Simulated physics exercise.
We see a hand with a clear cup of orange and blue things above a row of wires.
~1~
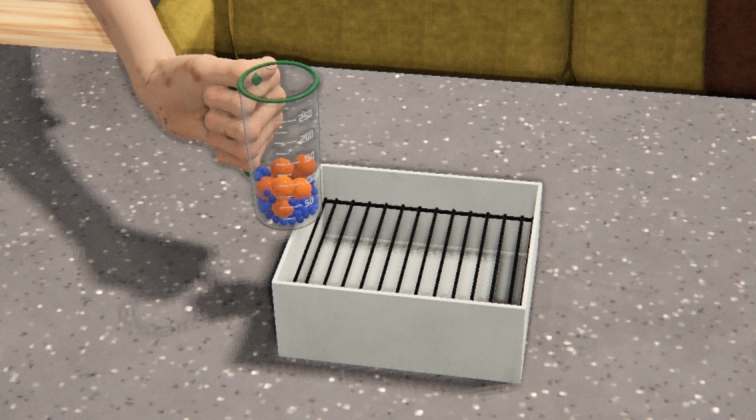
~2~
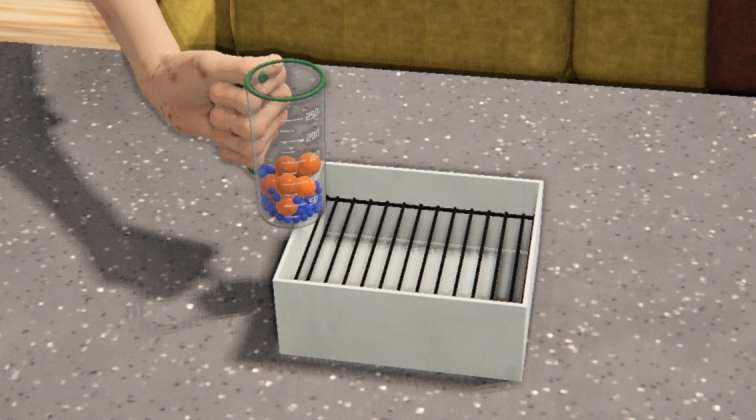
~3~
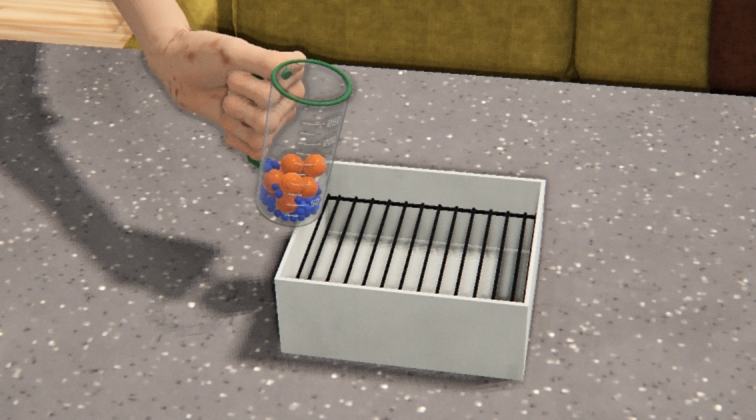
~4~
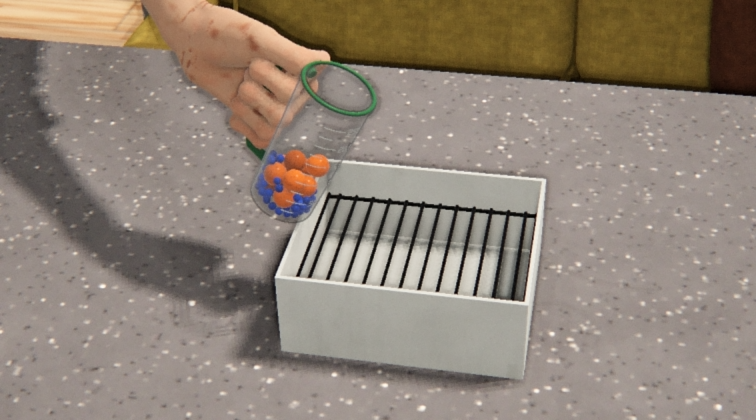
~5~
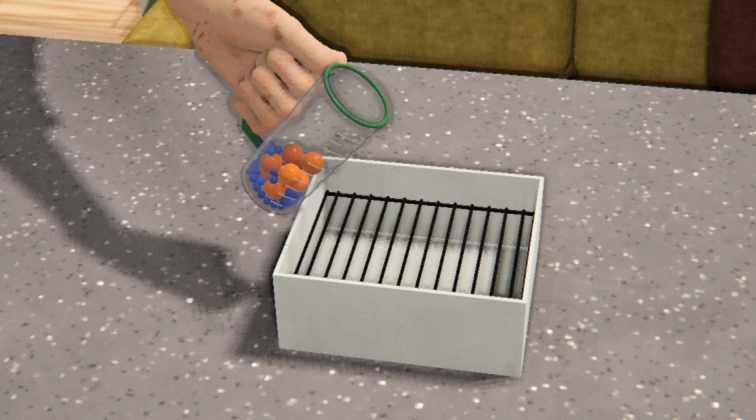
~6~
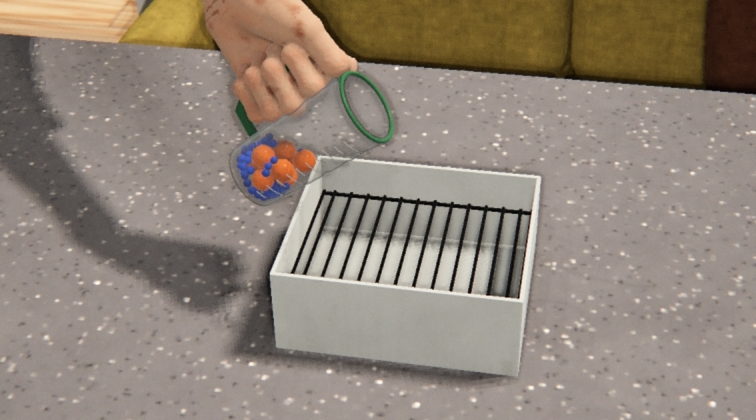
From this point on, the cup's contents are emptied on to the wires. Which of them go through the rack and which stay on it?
In the end the orange ones stay on it, the blue ones go through.
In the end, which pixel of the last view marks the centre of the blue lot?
My estimate for where it settles is about (401, 299).
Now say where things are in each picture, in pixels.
The first picture shows cup at (284, 148), upright; rack at (495, 272), 14 wires across; orange marbles at (300, 189), wider than the gaps; blue round beads at (288, 197), narrower than the gaps.
The second picture shows cup at (289, 146), upright; blue ones at (292, 195).
The third picture shows cup at (300, 146), tipped 12°; orange ones at (307, 187).
The fourth picture shows cup at (309, 145), tipped 26°; blue ones at (289, 188).
The fifth picture shows cup at (312, 143), tipped 39°; orange ones at (298, 181).
The sixth picture shows cup at (309, 142), tipped 52°; rack at (494, 265); orange ones at (286, 176); blue ones at (268, 171).
Then, 0.38 s past the last view, orange ones, all in the cup; blue ones, all in the cup.
Then, 0.78 s past the last view, orange ones, all in the cup; blue ones, all in the cup.
Then, 1.26 s past the last view, orange ones, all on or over the wires; blue ones, about a third on or over the wires, about two thirds under the rack.
Finally, orange ones, all on the wires, none under the rack; blue ones, all under the rack.
